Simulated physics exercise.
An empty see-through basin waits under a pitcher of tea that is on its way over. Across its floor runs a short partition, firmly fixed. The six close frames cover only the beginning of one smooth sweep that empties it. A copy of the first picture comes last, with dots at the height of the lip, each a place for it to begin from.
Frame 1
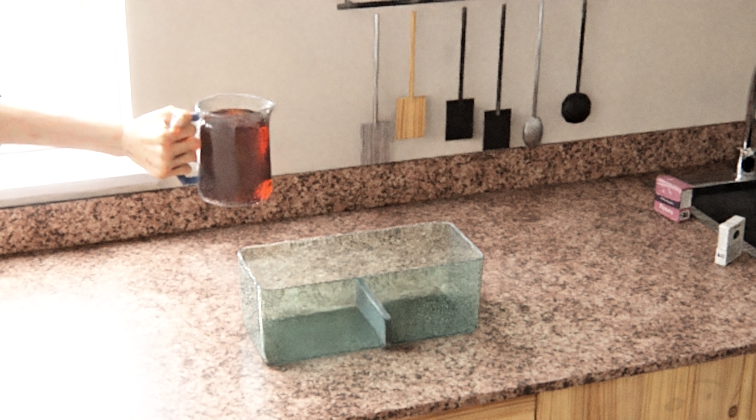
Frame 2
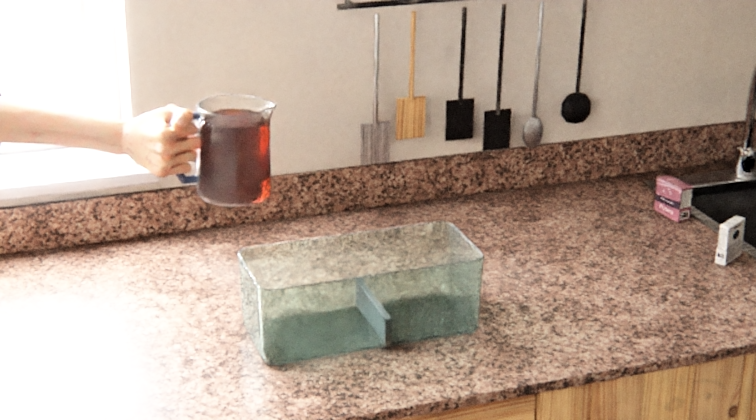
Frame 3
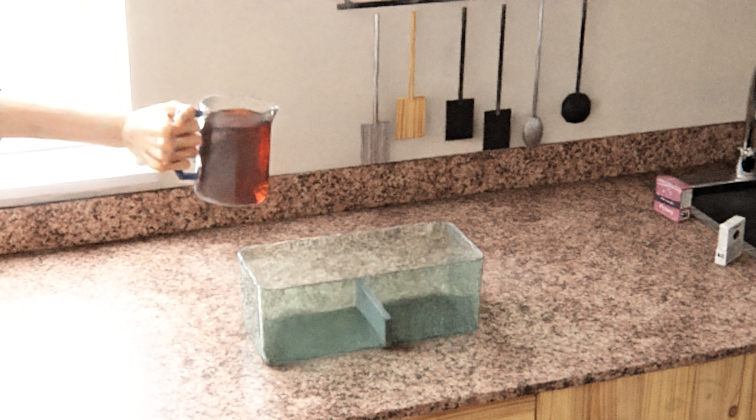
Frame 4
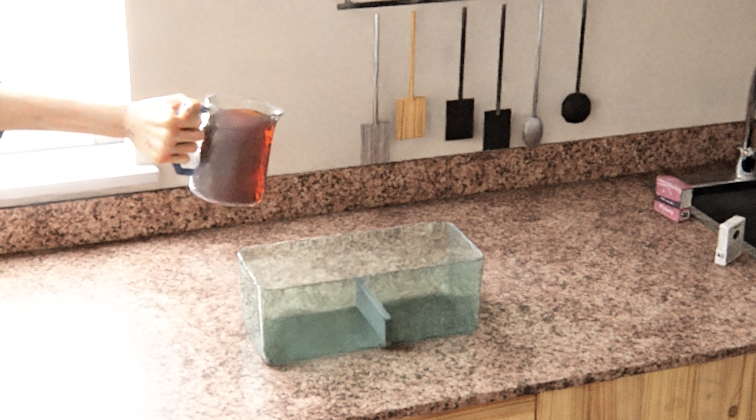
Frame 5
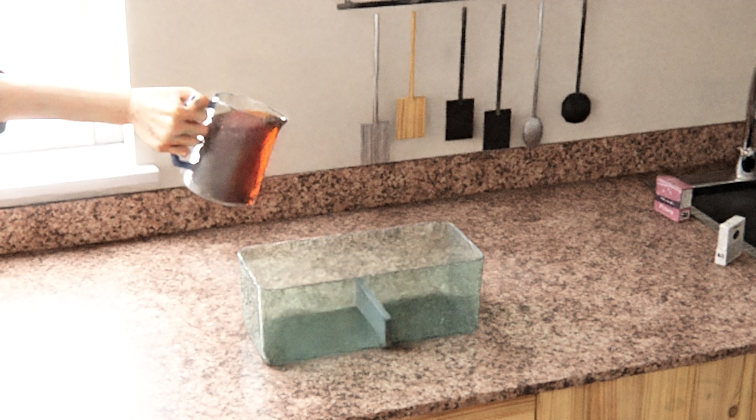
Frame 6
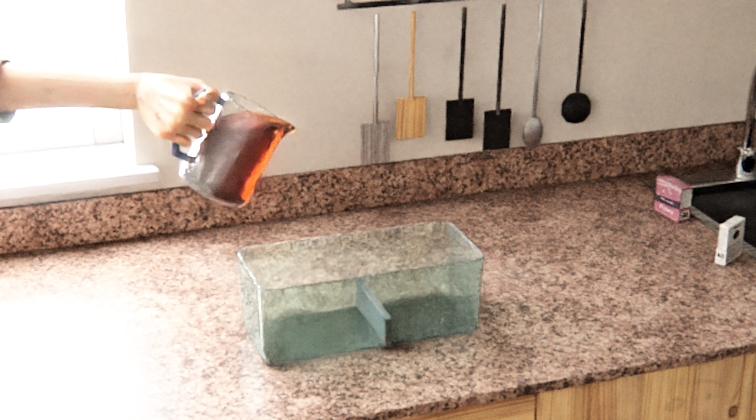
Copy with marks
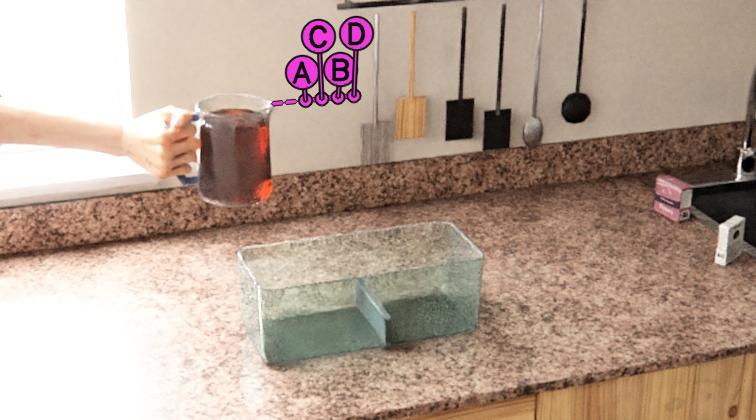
A kitchen with a speckled pinkish-brown counter is seen from slightly above by a still camera, with a bright window at left and utensils hanging on the pale wall. A hand holds a clear pitcher of reddish-brown tea above an empty, greenish see-through basin with a short partition across its floor. The hand shifts slightly right and tilts the pitcher rightward until tea reaches its lip.
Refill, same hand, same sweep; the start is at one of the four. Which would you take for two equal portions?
Best: A.
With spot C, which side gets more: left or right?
The right one.
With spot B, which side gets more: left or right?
More ends on the right.
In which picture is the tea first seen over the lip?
Picture 6.
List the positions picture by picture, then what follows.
In the first picture, upright, lip at (273, 103); basin from (261, 364) to (477, 328); top of the wall at (373, 298); nothing has left yet.
In the second picture, upright, lip at (274, 104); nothing has left yet.
In the third picture, tipped about 6°, lip at (277, 107); nothing has left yet.
In the fourth picture, tipped about 12°, lip at (281, 112); nothing has left yet.
In the fifth picture, tipped about 21°, lip at (286, 119); nothing has left yet.
In the sixth picture, tipped about 32°, lip at (290, 128); tea is over the lip, down to (290, 128).
In magenta, A at (305, 100); B at (337, 97); C at (321, 98); D at (353, 95).
For spot A, about 44 % ends left of the wall and 55 % right of it.
For spot B, about 6 % ends left of the wall and 93 % right of it.
For spot C, about 17 % ends left of the wall and 82 % right of it.
For spot D, about 7 % ends left of the wall and 91 % right of it.
